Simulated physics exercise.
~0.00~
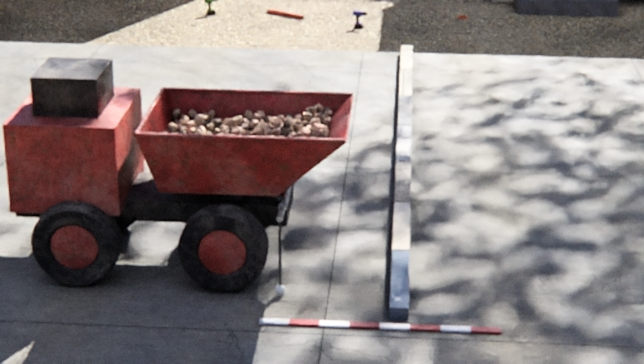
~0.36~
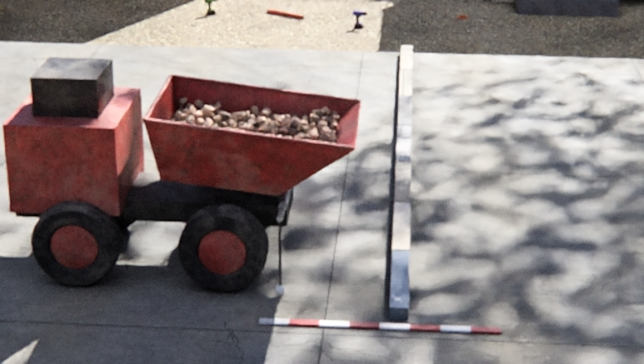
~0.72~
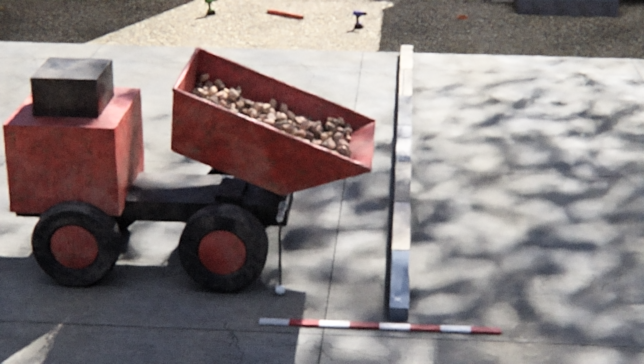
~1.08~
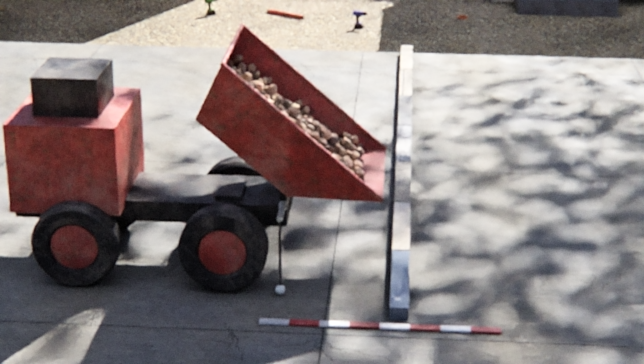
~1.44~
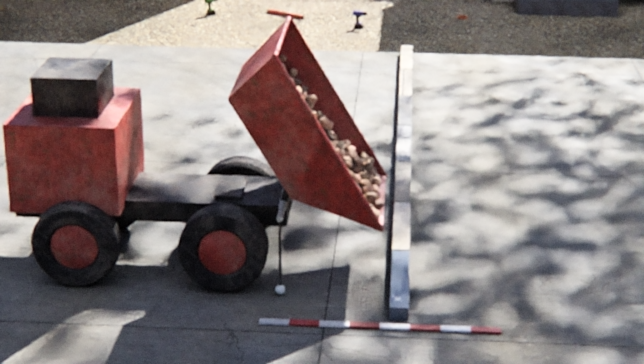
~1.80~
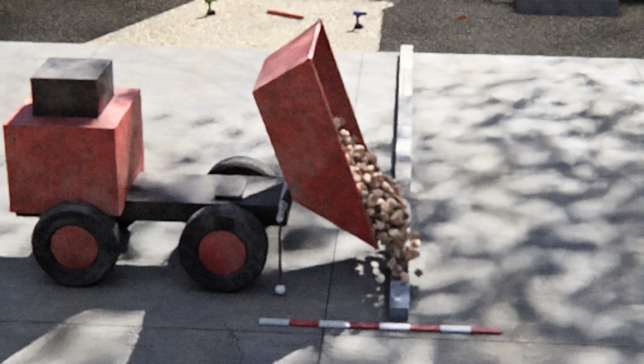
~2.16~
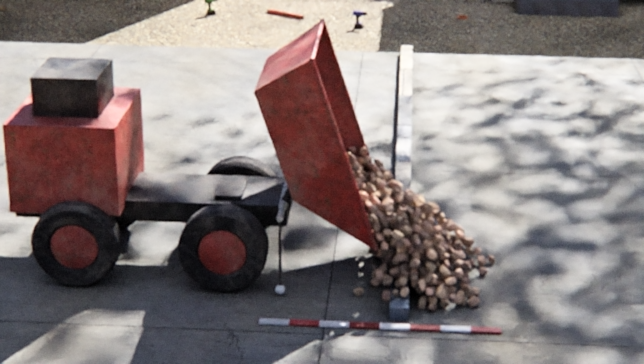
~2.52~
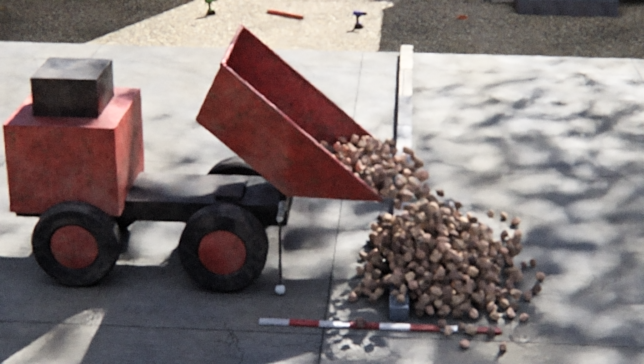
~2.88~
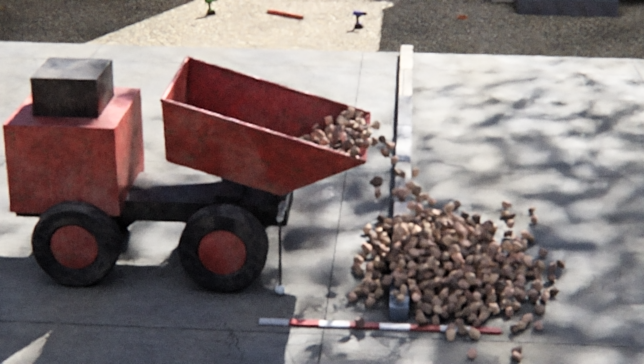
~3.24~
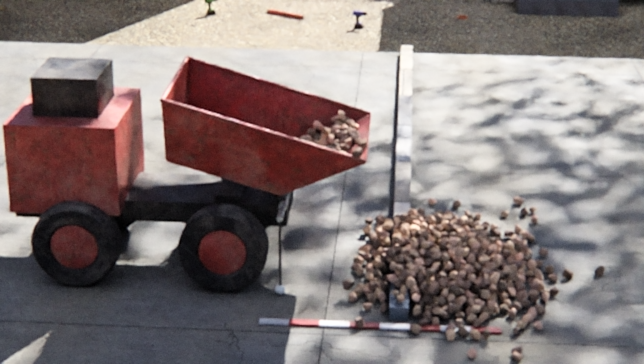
A red toy-like dump truck tipped its body steeply to the right, spilling brown stones into a heap over a low kerb, then lowered it partway and stopped, still slightly tilted, with a few stones left inside.
